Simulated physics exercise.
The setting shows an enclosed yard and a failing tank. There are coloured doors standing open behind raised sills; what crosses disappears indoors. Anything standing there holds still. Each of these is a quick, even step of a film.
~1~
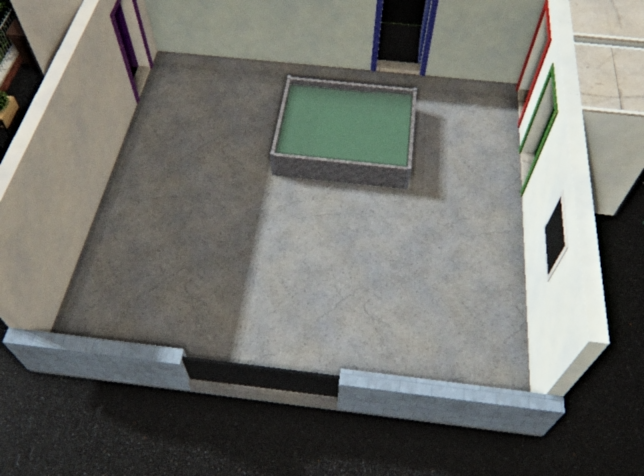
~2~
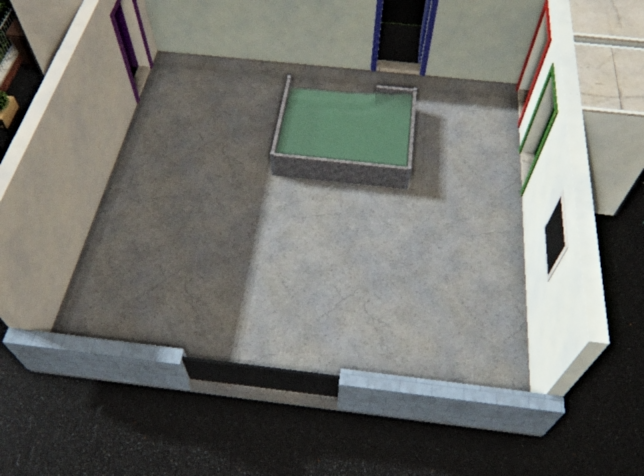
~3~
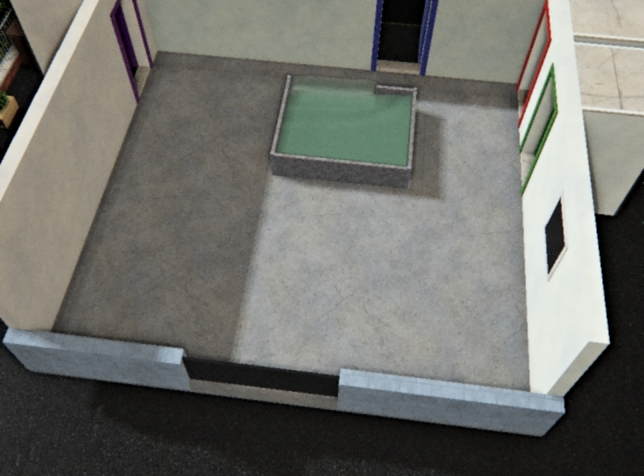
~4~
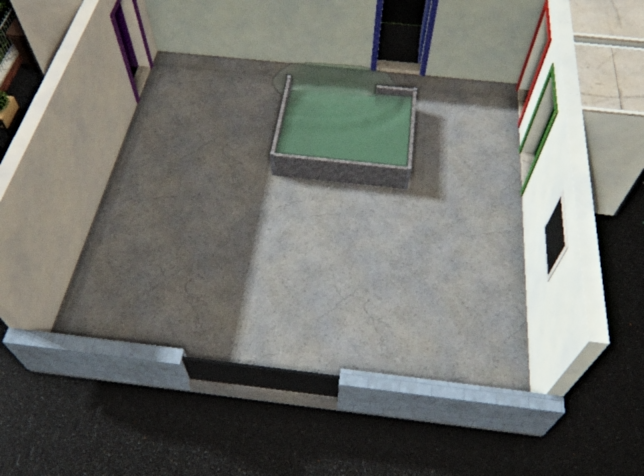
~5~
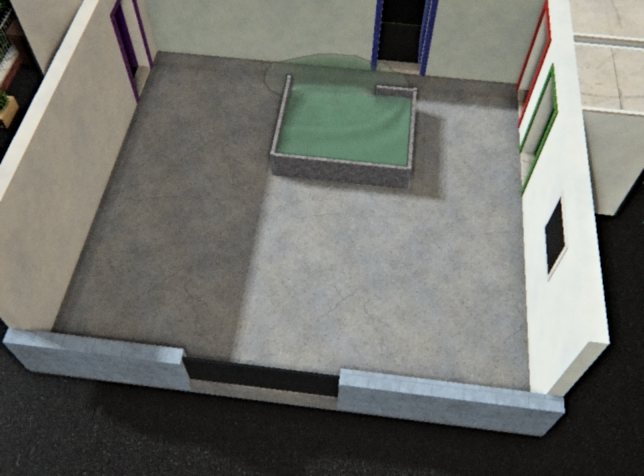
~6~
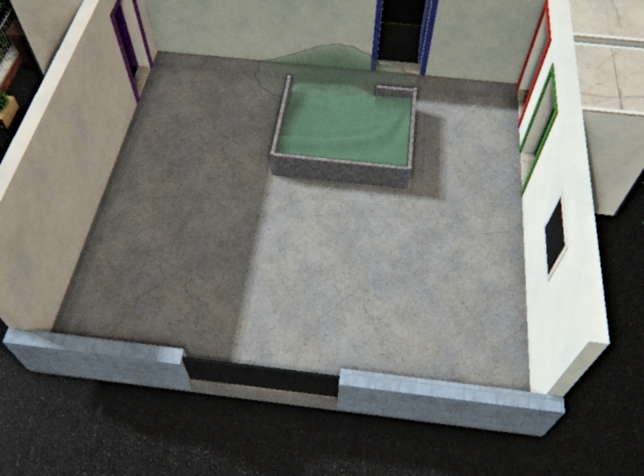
Green water lies still in a square, low-walled tank inside a walled yard with coloured doorways. Part of the tank's far wall disappears, leaving a gap, and the surface ripples faintly. A thin, clear green sheet then spreads out beyond the far side across the floor towards the back wall.
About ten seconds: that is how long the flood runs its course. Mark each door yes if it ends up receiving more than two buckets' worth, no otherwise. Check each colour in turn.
Purple door - yes, green door - no, blue door - yes, red door - yes.
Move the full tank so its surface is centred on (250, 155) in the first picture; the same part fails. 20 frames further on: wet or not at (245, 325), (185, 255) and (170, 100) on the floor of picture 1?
Spared, spared, hit.
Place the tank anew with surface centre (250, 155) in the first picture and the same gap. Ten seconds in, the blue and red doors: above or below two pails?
Blue door falls short, red door falls short.
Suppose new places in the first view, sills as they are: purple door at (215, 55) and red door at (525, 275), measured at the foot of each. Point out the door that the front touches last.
It's the door marked red.
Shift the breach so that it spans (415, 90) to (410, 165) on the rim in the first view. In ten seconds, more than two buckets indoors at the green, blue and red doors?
Note - green breaks the threshold; blue comes in lower; red breaks the threshold.
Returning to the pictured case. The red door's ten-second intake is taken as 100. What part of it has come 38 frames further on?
Working it through, I arrive at 95 %.
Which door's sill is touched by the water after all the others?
It's the green door.
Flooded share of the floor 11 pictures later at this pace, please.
Near 20 in a hundred.
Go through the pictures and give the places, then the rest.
The first picture shows the water tank at (346, 124) is whole and still.
In the second picture, the front is at a hidden place, out from the gap on the water tank's far side.
In the third picture, water pours out on the water tank's far side and has run to a hidden place.
In the fourth picture, the front is at (284, 72), out from the gap on the water tank's far side.
In the fifth picture, the front is at (277, 63), out from the gap on the water tank's far side.
In the sixth picture, water pours out on the water tank's far side and has run to (263, 61).
A moment on, water covers 10 % of the floor; the purple door not reached, the green door not reached, the blue door under two buckets in, the red door not reached.
Next, water covers 20 % of the floor; the purple door wet at the sill, nothing in, the green door not reached, the blue door over two buckets in, the red door wet at the sill, nothing in.
Then, water covers 30 % of the floor; the purple door far over two buckets in, the green door wet at the sill, nothing in, the blue door over two buckets in, the red door over two buckets in.
Later, water covers 60 % of the floor; the purple door far over two buckets in, the green door wet at the sill, nothing in, the blue door over two buckets in, the red door far over two buckets in.
In the end, water covers 80 % of the floor; the purple door far over two buckets in, the green door wet at the sill, nothing in, the blue door over two buckets in, the red door far over two buckets in.
